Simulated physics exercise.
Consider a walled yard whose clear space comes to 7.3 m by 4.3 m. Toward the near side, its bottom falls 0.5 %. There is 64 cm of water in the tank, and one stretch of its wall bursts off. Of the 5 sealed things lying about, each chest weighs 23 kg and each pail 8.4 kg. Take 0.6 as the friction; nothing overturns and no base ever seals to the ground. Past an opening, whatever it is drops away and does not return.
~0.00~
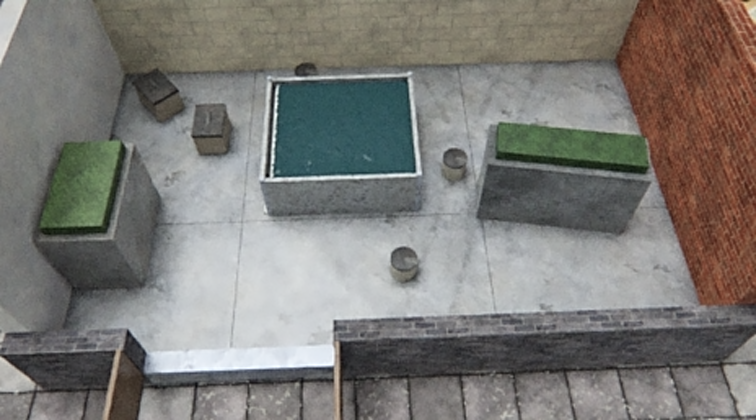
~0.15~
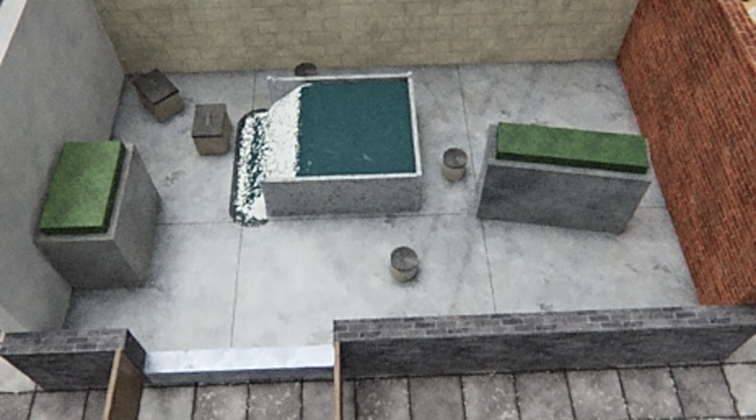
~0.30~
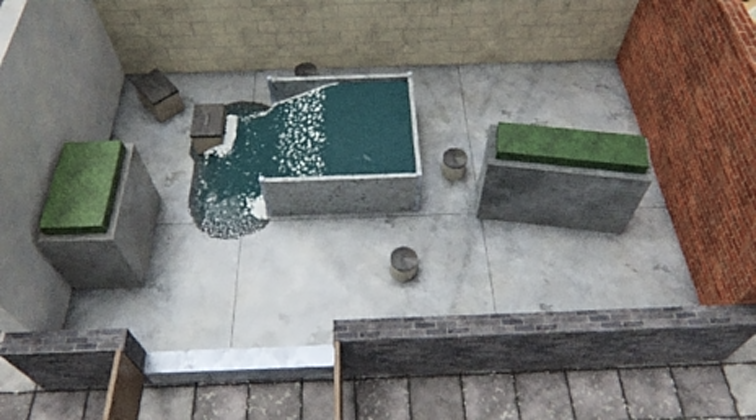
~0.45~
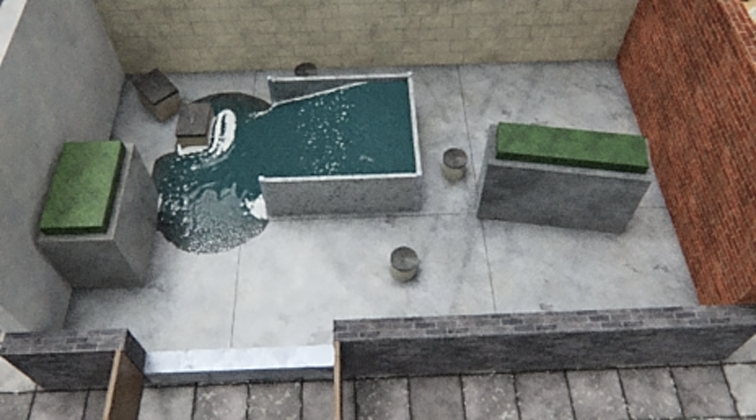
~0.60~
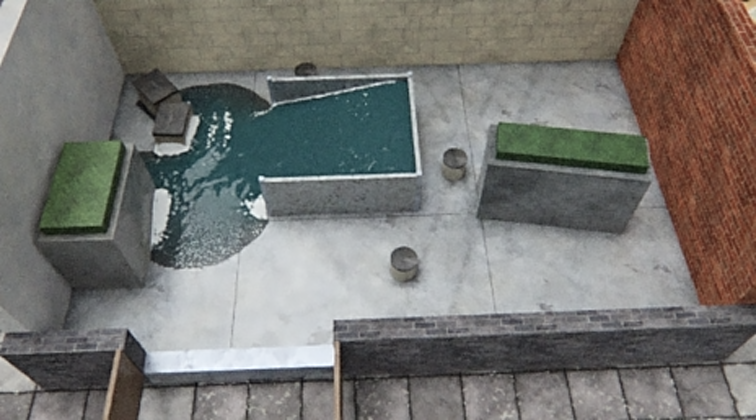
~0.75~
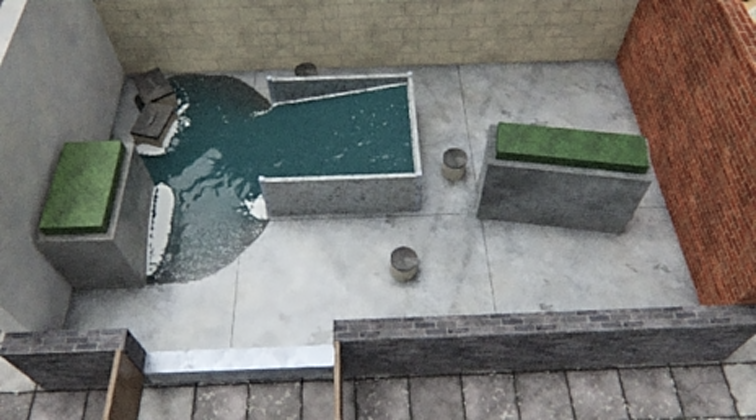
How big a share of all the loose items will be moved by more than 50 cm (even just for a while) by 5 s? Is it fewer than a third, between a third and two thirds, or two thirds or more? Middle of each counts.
Between a third and two thirds.
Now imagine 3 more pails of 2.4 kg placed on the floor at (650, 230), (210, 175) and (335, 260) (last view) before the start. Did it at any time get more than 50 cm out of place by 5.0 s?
Order as listed: Inside half a metre / beyond half a metre / inside half a metre.
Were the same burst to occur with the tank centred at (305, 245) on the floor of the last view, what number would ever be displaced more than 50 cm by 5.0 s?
That gives 3 of them.
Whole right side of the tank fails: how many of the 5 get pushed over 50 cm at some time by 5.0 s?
You'd get 1 in that case.
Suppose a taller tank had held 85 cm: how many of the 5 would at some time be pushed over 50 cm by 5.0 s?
Count: 3.
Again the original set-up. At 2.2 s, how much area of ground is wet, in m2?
Near 11.5 m2 in all.
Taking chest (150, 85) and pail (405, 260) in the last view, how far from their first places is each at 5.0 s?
Shifts in order: 500 cm; 0 cm.
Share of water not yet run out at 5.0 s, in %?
82 % or so.
After 1.1 s 1 of 5 are over 50 cm from their spots; 0 afloat.
After 2.2 s 1 of 5 are over 50 cm from their spots; 2 afloat.
After 3.5 s 2 of 5 are over 50 cm from their spots; 2 afloat.
After 5.0 s 2 of 5 are over 50 cm from their spots, and 3 have been at some point; 1 afloat.
